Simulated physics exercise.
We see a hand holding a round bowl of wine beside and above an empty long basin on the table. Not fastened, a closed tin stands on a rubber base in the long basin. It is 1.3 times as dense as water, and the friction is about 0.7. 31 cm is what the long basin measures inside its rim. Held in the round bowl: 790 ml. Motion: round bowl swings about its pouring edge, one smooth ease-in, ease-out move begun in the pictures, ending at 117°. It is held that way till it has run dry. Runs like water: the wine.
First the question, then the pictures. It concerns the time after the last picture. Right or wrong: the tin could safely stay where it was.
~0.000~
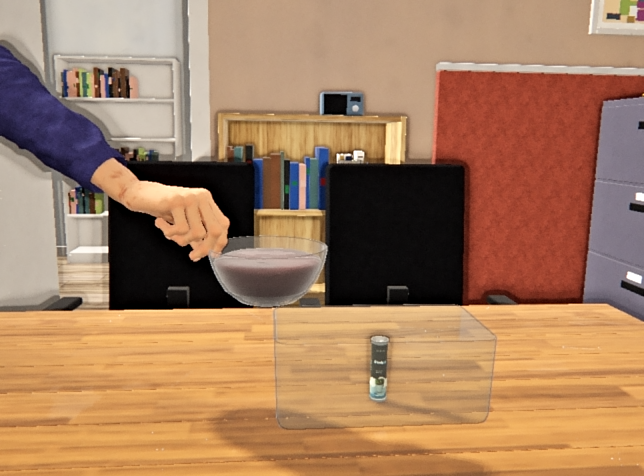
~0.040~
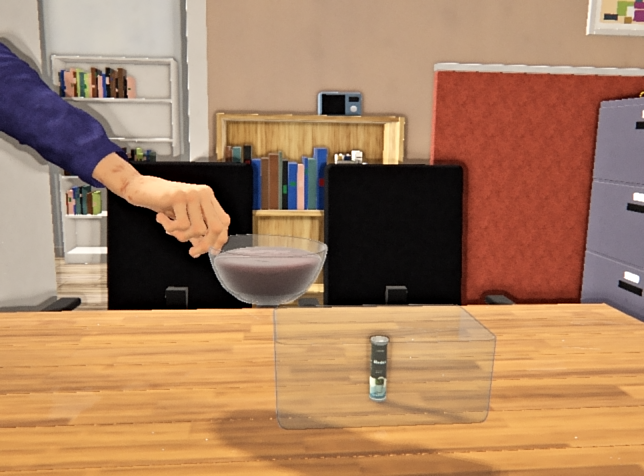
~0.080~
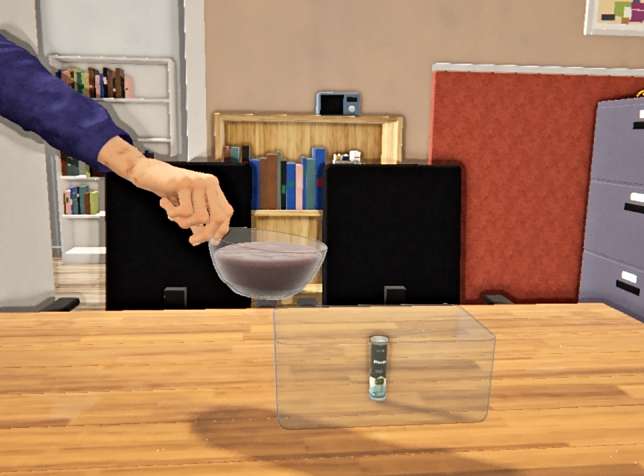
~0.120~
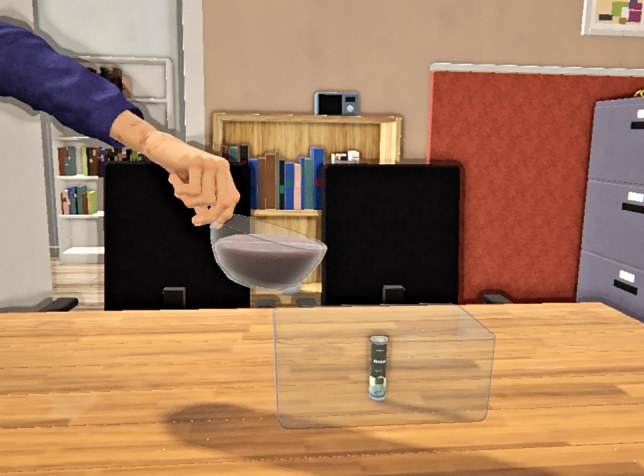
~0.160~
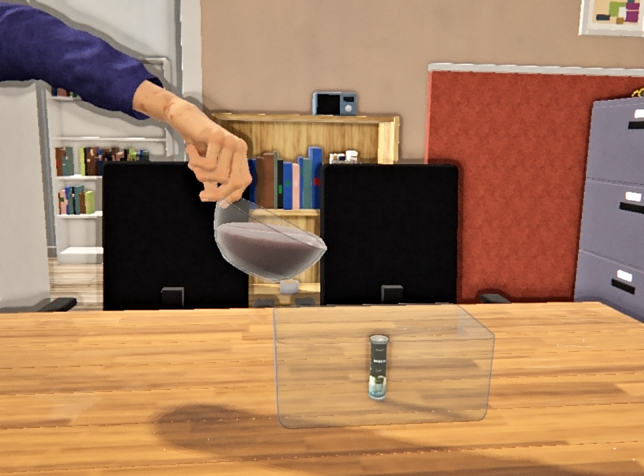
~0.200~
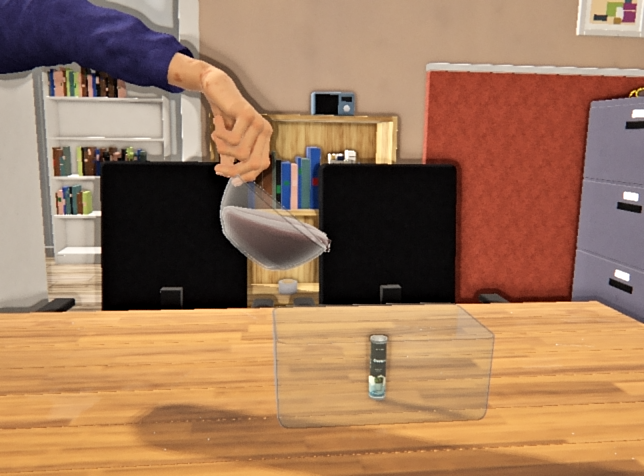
Right, it remains upright.
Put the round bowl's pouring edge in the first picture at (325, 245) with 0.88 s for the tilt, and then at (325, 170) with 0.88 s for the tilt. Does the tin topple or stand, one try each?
The tin overturns the first time and overturns the second time.
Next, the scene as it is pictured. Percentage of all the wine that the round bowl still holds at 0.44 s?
About 20 per cent.
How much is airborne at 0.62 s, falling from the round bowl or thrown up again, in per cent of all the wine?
Around 3 per cent of the liquid is in flight.
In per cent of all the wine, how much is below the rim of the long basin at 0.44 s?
Roughly 12 percent of it.
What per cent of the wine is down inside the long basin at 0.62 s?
About 96 per cent.
Then, 0.44 s in, the tilt is 113° and 20 per cent is still to pour; the tin stands where it began.
Then, 0.62 s in, the tilt is 117° and 0 per cent is still to pour; the tin stands where it began.
Then, 0.80 s in, the tilt is 117° and 0 per cent is still to pour; the tin stands where it began.
Then, 1.00 s in, the tilt is 117° and 0 per cent is still to pour; the tin stands where it began.
Finally, the tin stands where it began.
